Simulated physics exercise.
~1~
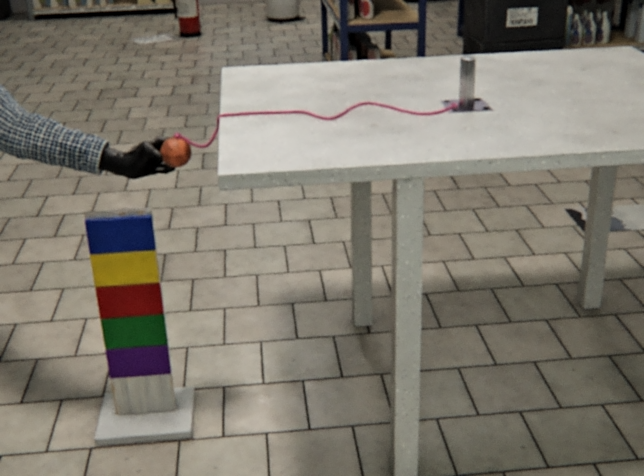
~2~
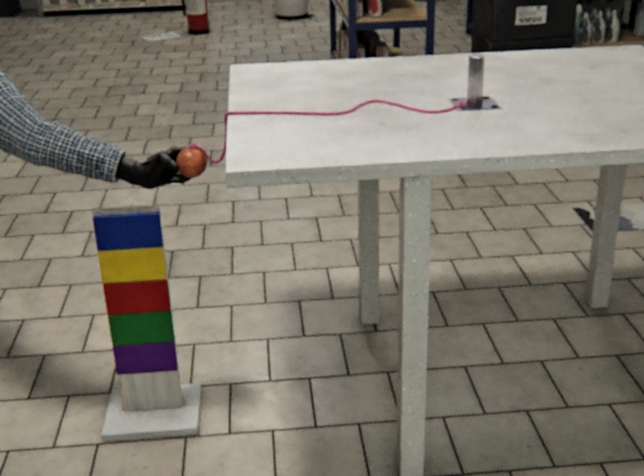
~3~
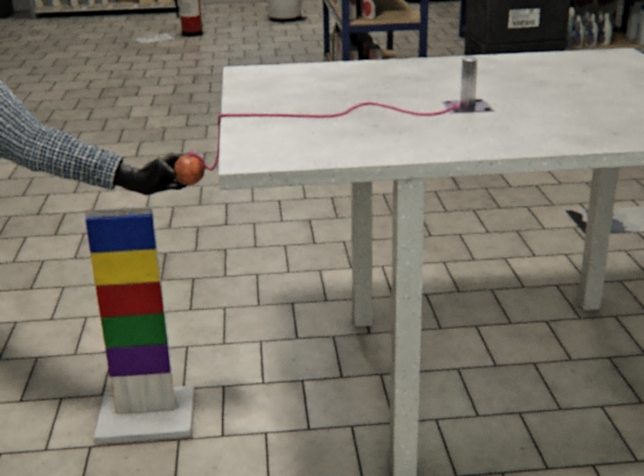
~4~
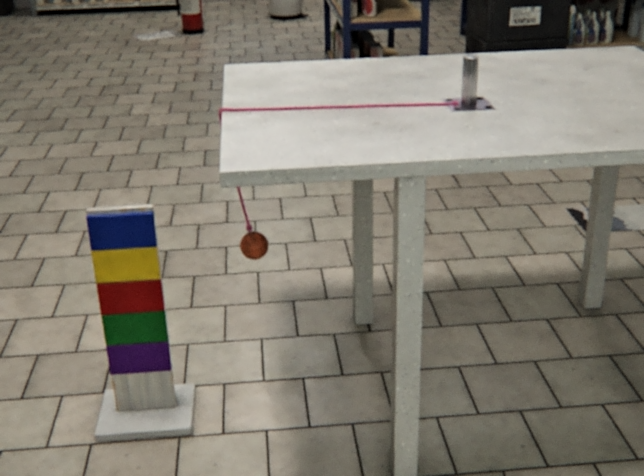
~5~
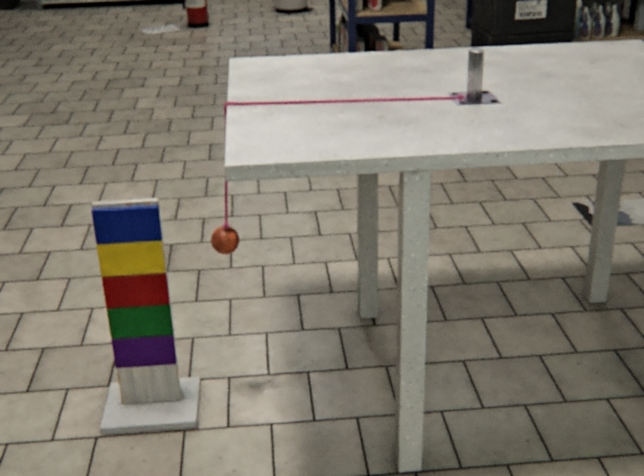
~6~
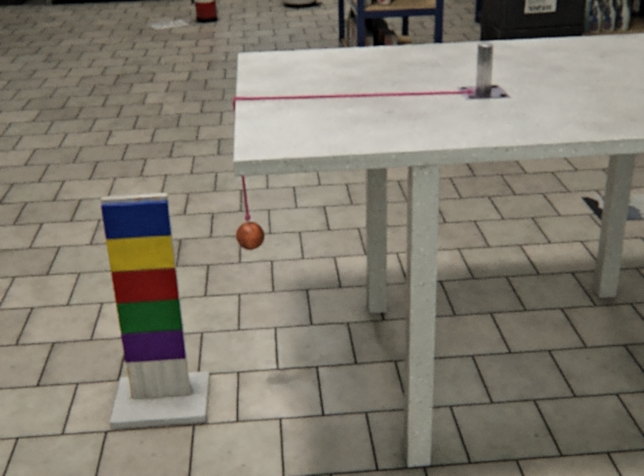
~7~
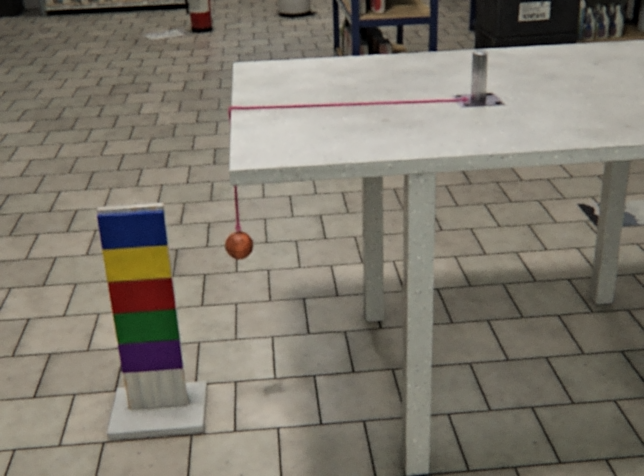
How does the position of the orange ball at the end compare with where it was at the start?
At the start the ball is held in the hand near the height of the tabletop, off its left end. By the end it hangs lower and further right, below the table edge on its cord.
